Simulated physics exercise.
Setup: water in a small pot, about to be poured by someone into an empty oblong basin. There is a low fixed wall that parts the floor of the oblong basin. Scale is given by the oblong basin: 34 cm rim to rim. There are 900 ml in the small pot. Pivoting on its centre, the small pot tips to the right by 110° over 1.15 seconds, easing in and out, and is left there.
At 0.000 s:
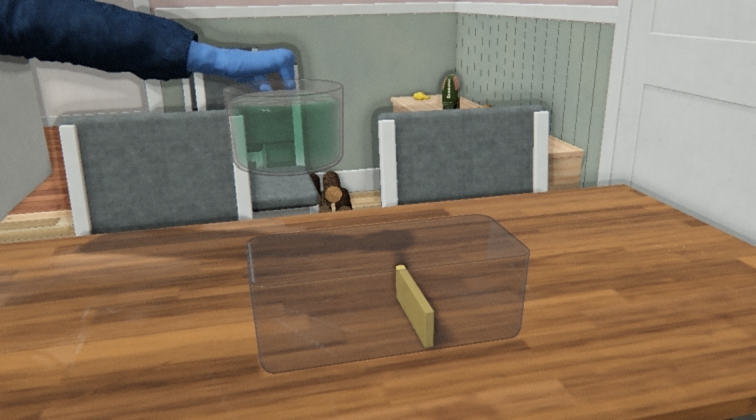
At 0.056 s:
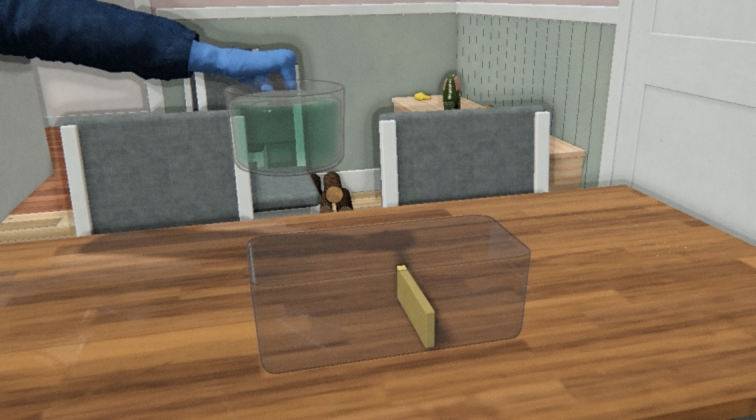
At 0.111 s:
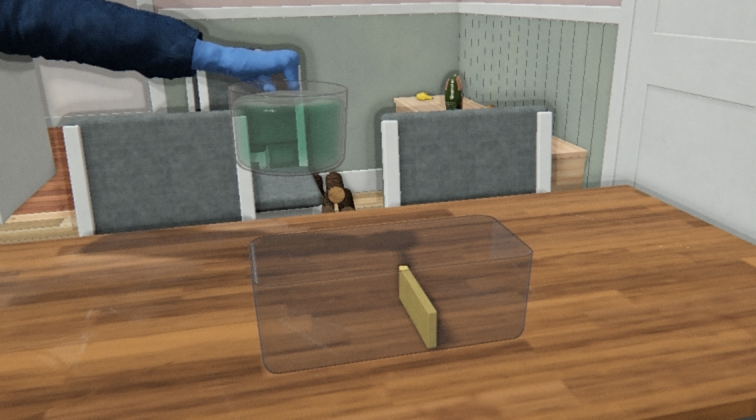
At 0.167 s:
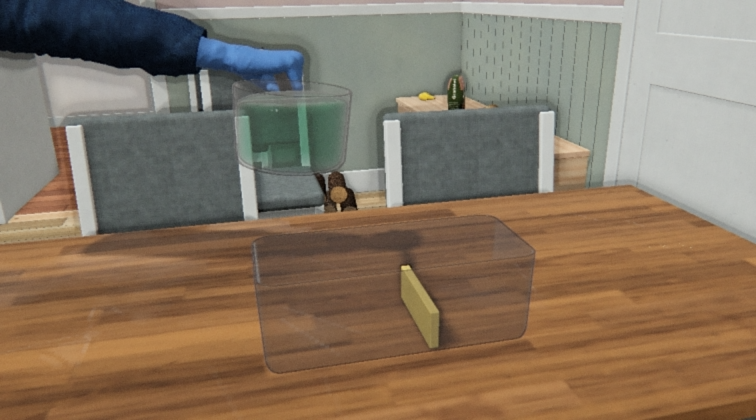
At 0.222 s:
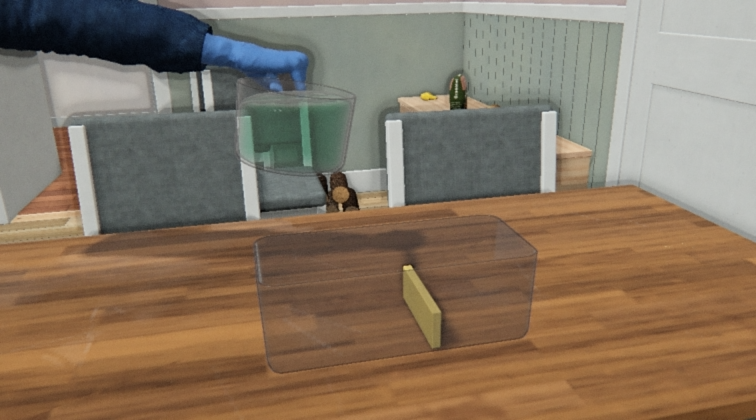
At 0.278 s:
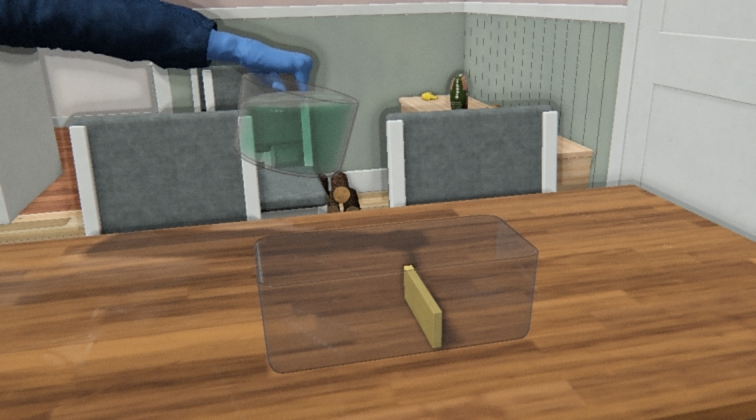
A small pot of water, held by a blue-gloved hand, tilts slightly to the right.
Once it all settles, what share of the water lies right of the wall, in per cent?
45 %.
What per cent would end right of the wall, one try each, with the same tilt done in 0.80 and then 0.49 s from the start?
In order, 35 and 15 per cent.
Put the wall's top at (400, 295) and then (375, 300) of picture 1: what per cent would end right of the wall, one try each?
First try about 65 %, second try about 85 %.
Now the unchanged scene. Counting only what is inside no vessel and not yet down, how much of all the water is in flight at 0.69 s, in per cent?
30 %.
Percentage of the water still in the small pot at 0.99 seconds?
Around 10 in a hundred is still there.
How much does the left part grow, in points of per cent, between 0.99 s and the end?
About 22 per cent.
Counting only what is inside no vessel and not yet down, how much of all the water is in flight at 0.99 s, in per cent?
About 12 per cent.
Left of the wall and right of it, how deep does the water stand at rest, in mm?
Left about 16 mm, right about 24 mm.
By 0.69 s the tilt is 72° and 57 per cent is still to pour, 5 is left of the wall and 6 right of it.
By 0.99 s the tilt is 105° and 10 per cent is still to pour, 32 is left of the wall and 45 right of it.
By 1.31 s the tilt is 110° and 0 per cent is still to pour, 52 is left of the wall and 45 right of it.
By 1.65 s the tilt is 110° and 0 per cent is still to pour, 53 is left of the wall and 45 right of it.
At rest 53 per cent lies left of the wall, 45 right of it and 2 outside.
